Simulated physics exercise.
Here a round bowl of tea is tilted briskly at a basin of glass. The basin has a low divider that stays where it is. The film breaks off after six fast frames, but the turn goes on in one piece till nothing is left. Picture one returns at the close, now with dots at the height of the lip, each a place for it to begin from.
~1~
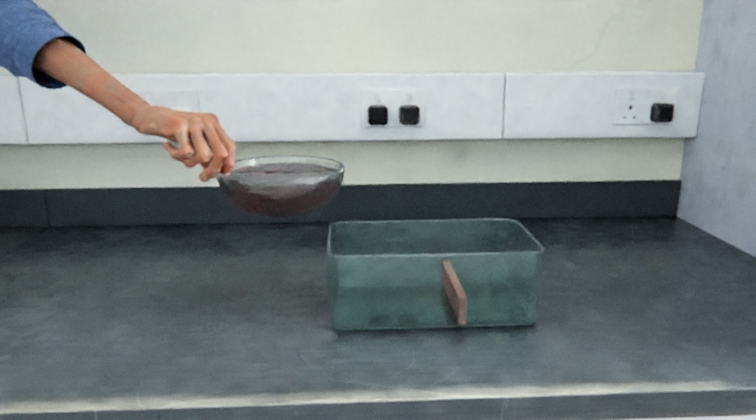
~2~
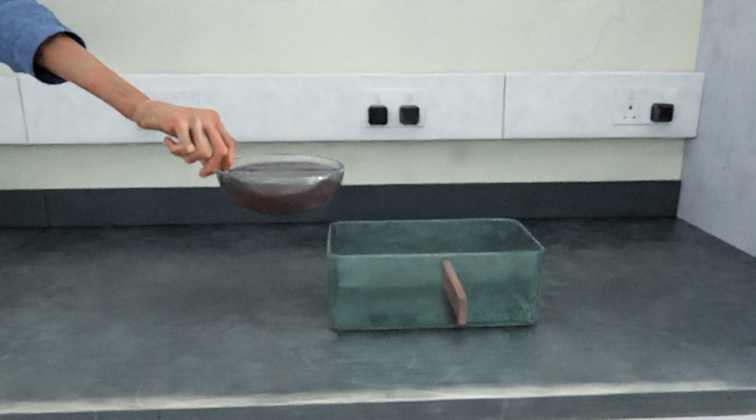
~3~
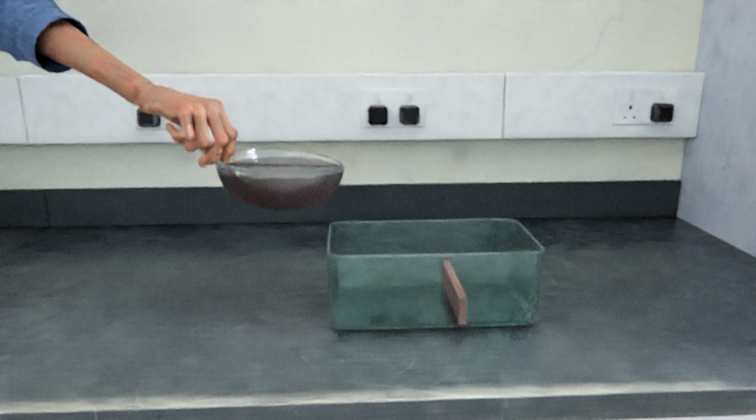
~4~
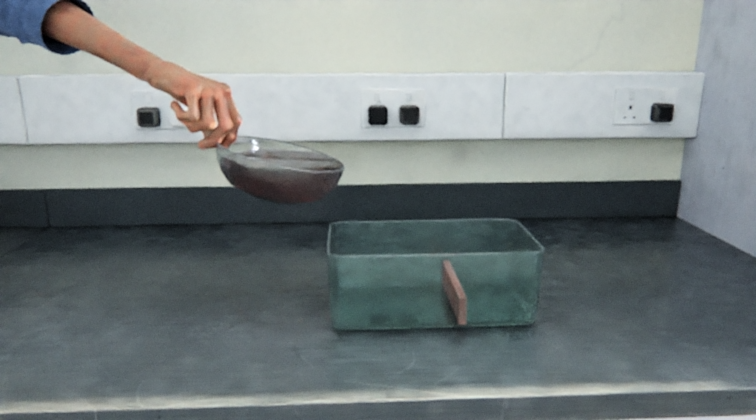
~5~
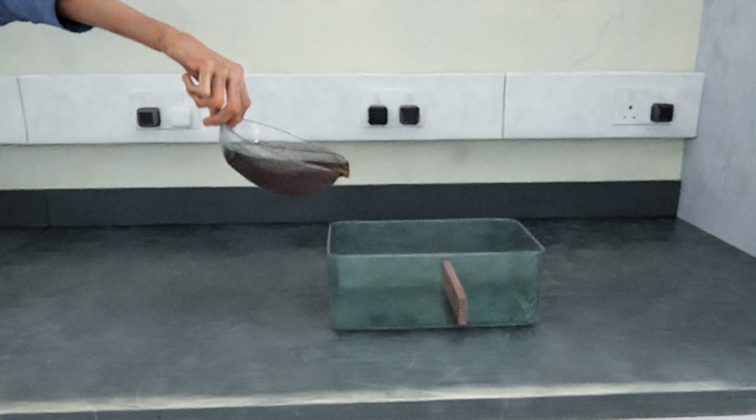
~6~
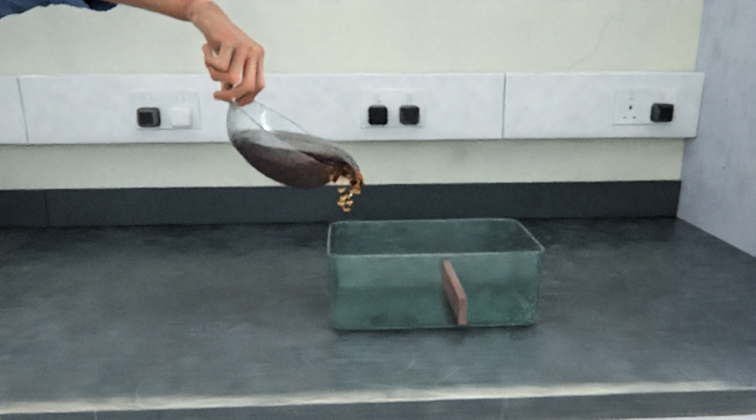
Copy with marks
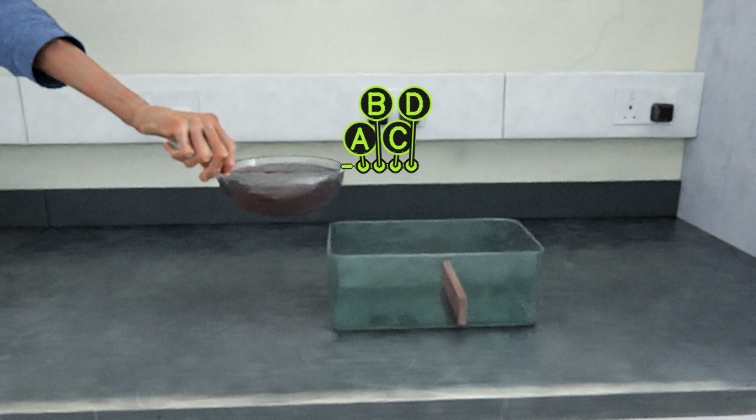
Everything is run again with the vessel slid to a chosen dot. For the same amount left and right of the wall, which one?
Choose B.
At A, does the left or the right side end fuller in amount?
More ends on the left.
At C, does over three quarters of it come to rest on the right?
No, it does not.
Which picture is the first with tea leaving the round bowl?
Picture 4.
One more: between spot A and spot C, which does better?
Spot C.
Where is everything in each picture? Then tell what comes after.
Upright, lip at (342, 166); basin from (331, 327) to (536, 322); top of the wall at (454, 278); nothing has left yet.
Upright, lip at (342, 166); nothing has left yet.
Tipped about 6°, lip at (342, 166); nothing has left yet.
Tipped about 14°, lip at (342, 166); tea is over the lip, down to (342, 166).
Tipped about 23°, lip at (342, 166); tea is over the lip, down to (346, 174).
Tipped about 35°, lip at (342, 166); tea is over the lip, down to (347, 207).
On the marked copy, A at (363, 166); B at (379, 165); C at (395, 165); D at (411, 165).
If A is chosen, about 68 % ends left of the wall and 29 % right of it; 3 % is lost outside.
If B is chosen, about 49 % ends left of the wall and 47 % right of it; 4 % is lost outside.
If C is chosen, about 38 % ends left of the wall and 58 % right of it; 4 % is lost outside.
If D is chosen, about 34 % ends left of the wall and 61 % right of it; 5 % is lost outside.
